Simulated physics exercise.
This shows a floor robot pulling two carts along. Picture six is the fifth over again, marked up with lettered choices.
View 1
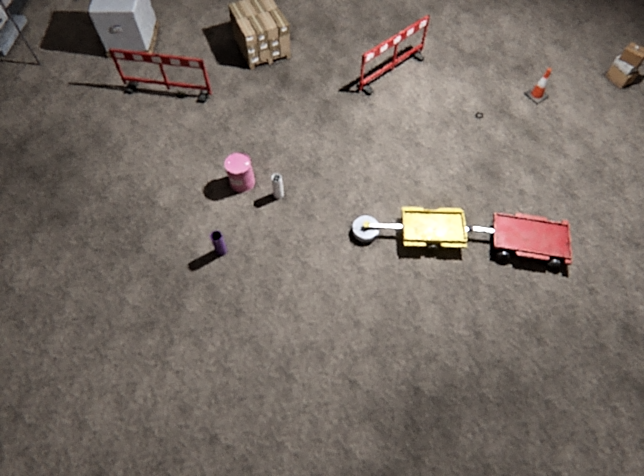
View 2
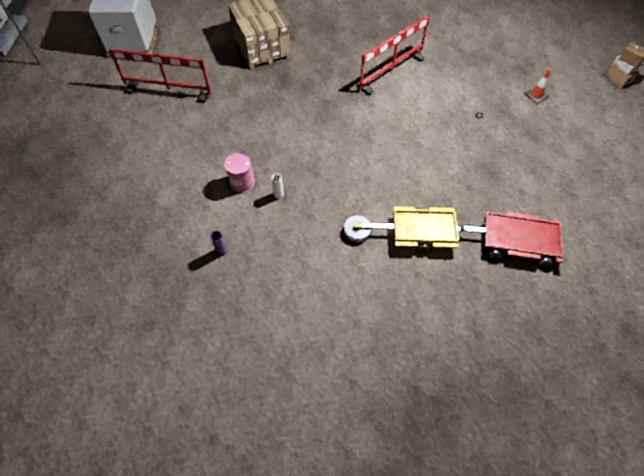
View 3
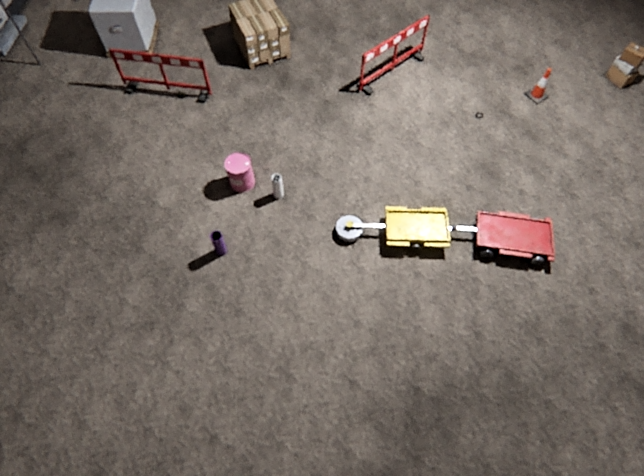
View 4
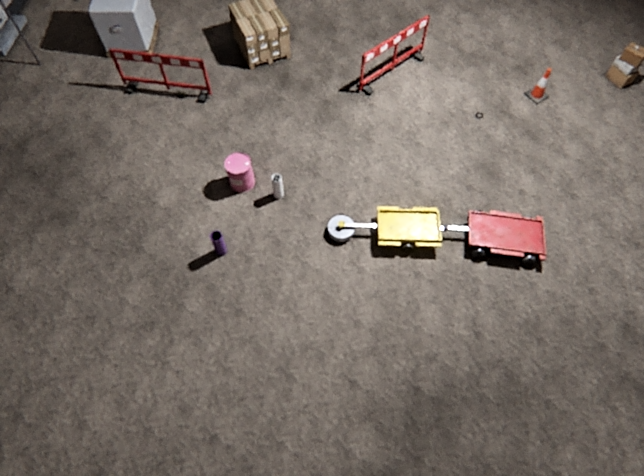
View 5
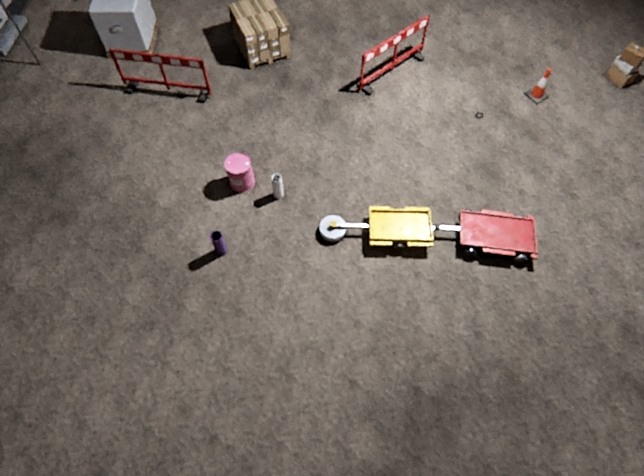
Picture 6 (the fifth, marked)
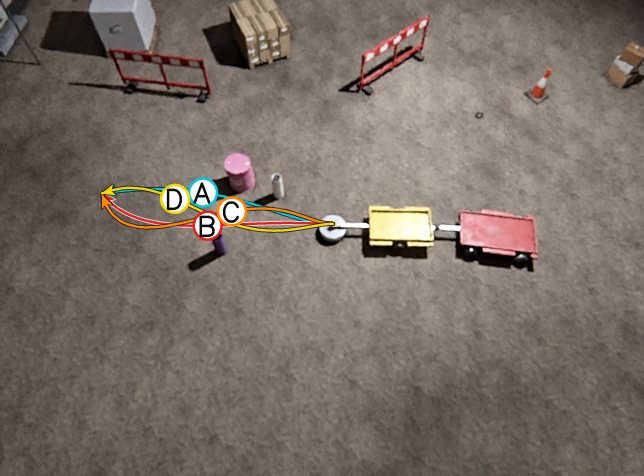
To begin with, a small round robot sits right of a pink drum and two short posts, one white and one purple, with a yellow cart and a red cart linked behind it. The robot then pulls both carts slowly left in a straight line, moving a short distance while everything else stays still.
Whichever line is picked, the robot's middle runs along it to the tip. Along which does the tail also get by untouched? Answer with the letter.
Everything gets past on D.
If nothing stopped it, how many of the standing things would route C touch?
It touches one.
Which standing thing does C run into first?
It meets the purple post.
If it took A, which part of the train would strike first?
It is the yellow cart.
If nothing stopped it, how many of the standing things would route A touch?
It touches two.
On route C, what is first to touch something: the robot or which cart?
The yellow cart touches first.
On the marked copy, A from (333, 224) via (221, 196) to (102, 193); B from (333, 224) via (208, 226) to (102, 193); C from (333, 224) via (207, 217) to (102, 195); D from (333, 224) via (212, 216) to (102, 193).
Taking D. A third of the way, robot (248, 231), last cart (411, 227).
Two thirds of the way, robot (173, 201), last cart (325, 229).
When it is over, robot (105, 198), last cart (255, 217); nothing has been touched.
As for the rest, A meets the pink drum and white post; B meets the purple post; C meets the purple post.
